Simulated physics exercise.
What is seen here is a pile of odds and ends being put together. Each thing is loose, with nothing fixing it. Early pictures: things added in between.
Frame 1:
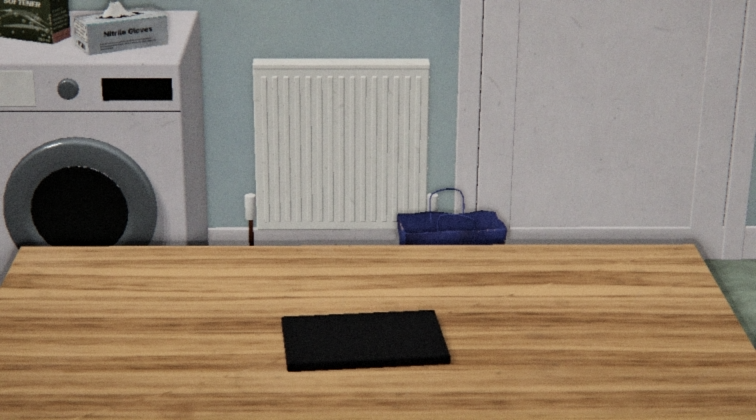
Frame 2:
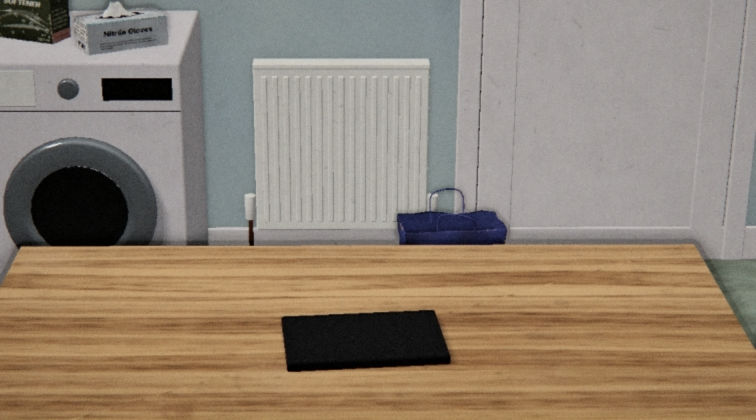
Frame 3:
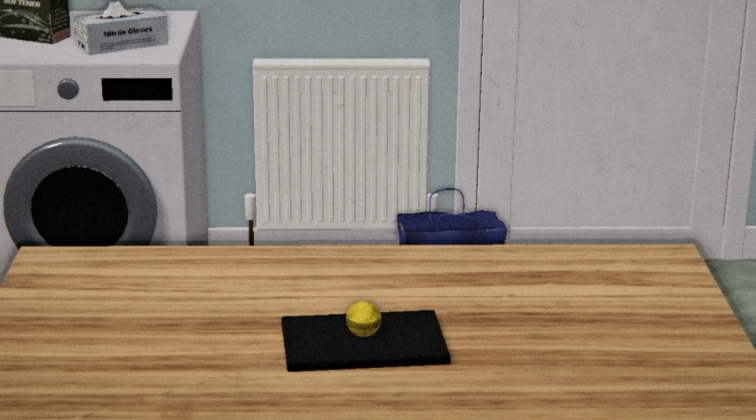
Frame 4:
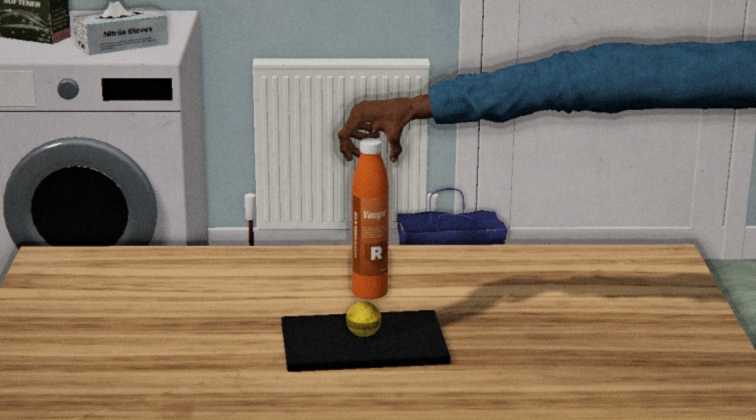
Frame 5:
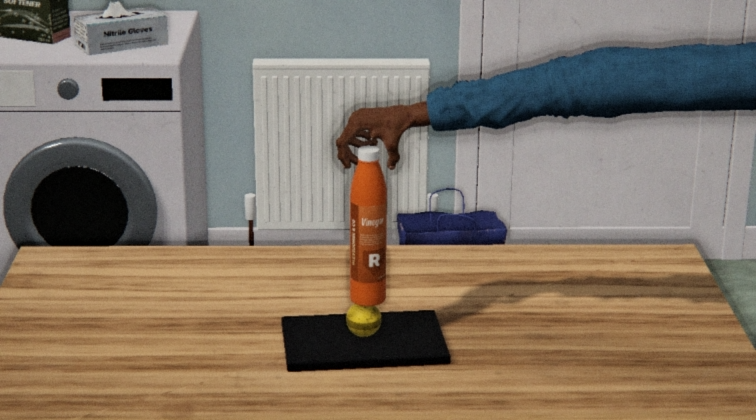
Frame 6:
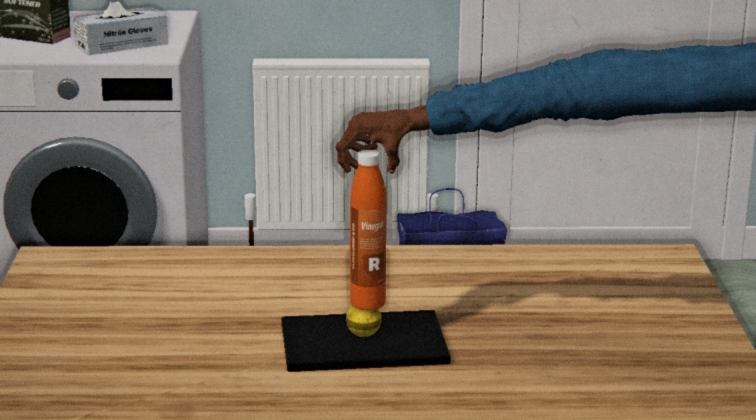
A small yellow ball appeared on the black tray on the wooden table, then a hand in a blue sleeve lowered an orange bottle upright onto the ball and kept holding its top.
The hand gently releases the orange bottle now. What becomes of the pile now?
The pile falls over.
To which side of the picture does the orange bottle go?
It goes to the right.
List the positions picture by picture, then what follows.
In the first frame, the last thing is not in view yet; black tray (364, 340).
In the second frame, the last thing is not in view yet; black tray (364, 340).
In the third frame, the last thing is not in view yet; black tray (364, 340).
The fourth frame shows still above its spot; orange bottle (371, 218); black tray (364, 340).
The fifth frame shows still above its spot; orange bottle (368, 225); black tray (364, 340).
The sixth frame shows set down, still held; orange bottle (368, 230); black tray (364, 340).
Then, 0.60 s later than the last frame, orange bottle now fallen; yellow ball moved about its own width.
Then, 0.80 s later than the last frame, yellow ball moved about its own width.
When it is over, fallen, orange bottle; moved from the start, yellow ball; black tray as before. End places, in pixels of the last picture, orange bottle near (497, 311). The pile loses its balance.
